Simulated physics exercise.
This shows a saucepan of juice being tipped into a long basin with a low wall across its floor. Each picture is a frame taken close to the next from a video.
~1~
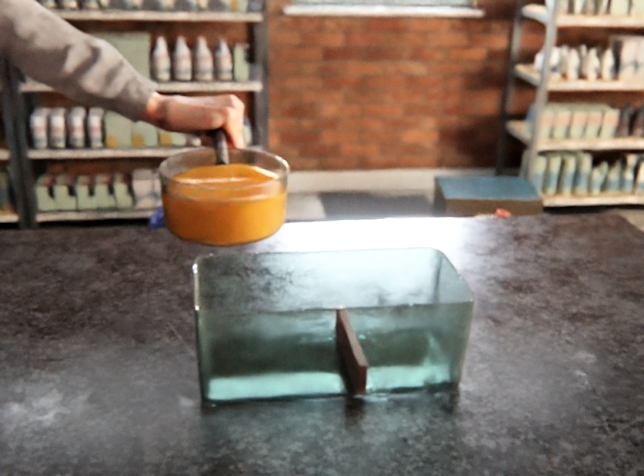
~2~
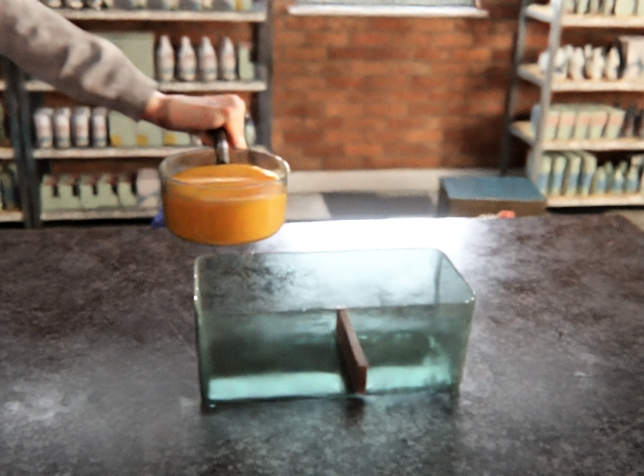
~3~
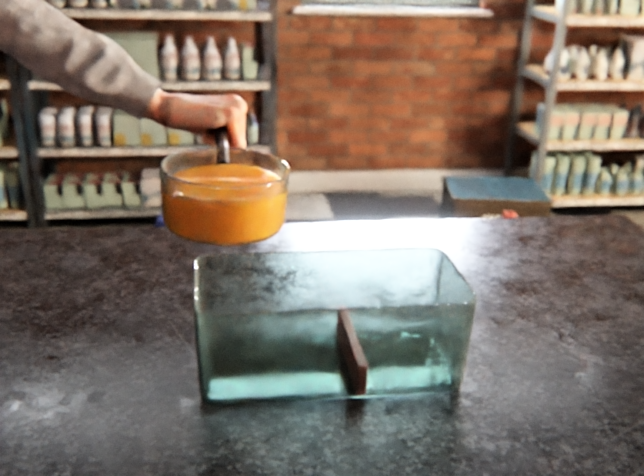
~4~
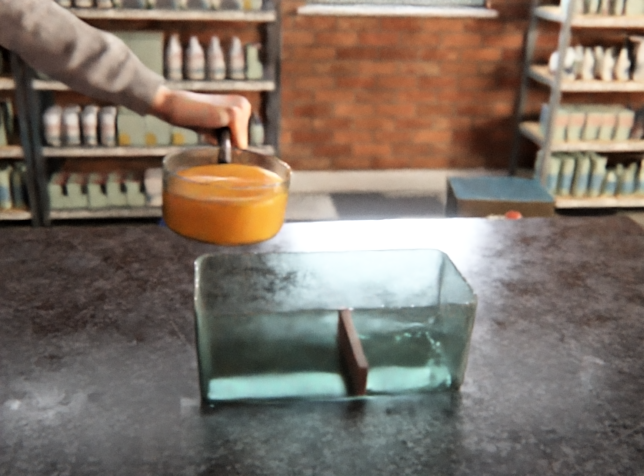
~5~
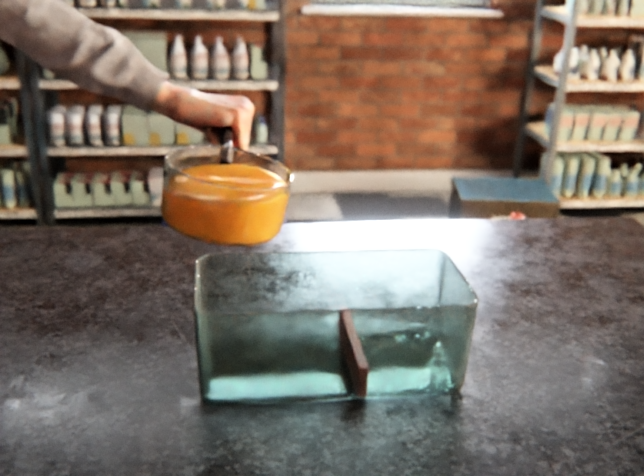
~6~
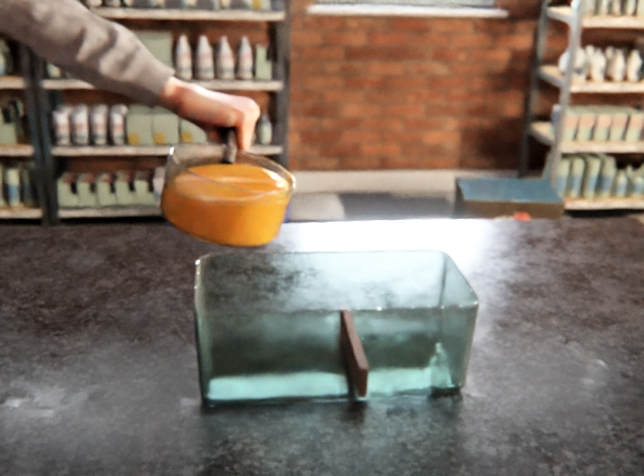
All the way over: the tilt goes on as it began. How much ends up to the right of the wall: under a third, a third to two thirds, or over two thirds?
Under a third.
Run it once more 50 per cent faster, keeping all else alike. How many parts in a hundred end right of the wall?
Estimate: Around 5 %.
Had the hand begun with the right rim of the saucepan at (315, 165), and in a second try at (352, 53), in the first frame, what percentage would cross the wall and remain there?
Close to 50 in a hundred, then close to 80 in a hundred.
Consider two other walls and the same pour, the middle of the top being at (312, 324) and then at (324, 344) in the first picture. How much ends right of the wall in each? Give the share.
The first placement leaves close to 65 per cent, the second close to 55 per cent.
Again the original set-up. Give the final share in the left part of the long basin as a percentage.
Some 90 parts in a hundred.
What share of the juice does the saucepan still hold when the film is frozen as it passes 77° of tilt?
Near 45 percent is still in there.
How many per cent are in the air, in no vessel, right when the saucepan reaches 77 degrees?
35 in a hundred.
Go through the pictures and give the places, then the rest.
The first picture shows tilt 0°; pouring edge (286, 167); surface from (164, 184) to (284, 181); the long basin's rim runs from (195, 285) to (458, 273); the wall's top is at (351, 335).
The second picture shows tilt 1°; pouring edge (287, 168); surface from (164, 183) to (284, 180).
The third picture shows tilt 2°; pouring edge (288, 169); surface from (165, 182) to (284, 181).
The fourth picture shows tilt 5°; pouring edge (289, 172); surface from (165, 181) to (285, 182).
The fifth picture shows tilt 9°; pouring edge (291, 177); surface from (166, 181) to (286, 182).
The sixth picture shows tilt 14°; pouring edge (293, 182); surface from (167, 180) to (289, 183).
A moment on, the saucepan is tipped on its side and 45 per cent is still to pour, 21 is left of the wall and 1 right of it.
Next, the saucepan is tipped right over and 5 per cent is still to pour, 84 is left of the wall and 7 right of it.
Then the saucepan is tipped right over and 0 per cent is still to pour, 90 is left of the wall and 9 right of it.
Later the saucepan is tipped right over and 0 per cent is still to pour, 90 is left of the wall and 10 right of it.
At rest 90 per cent lies left of the wall, 10 right of it and 1 outside.
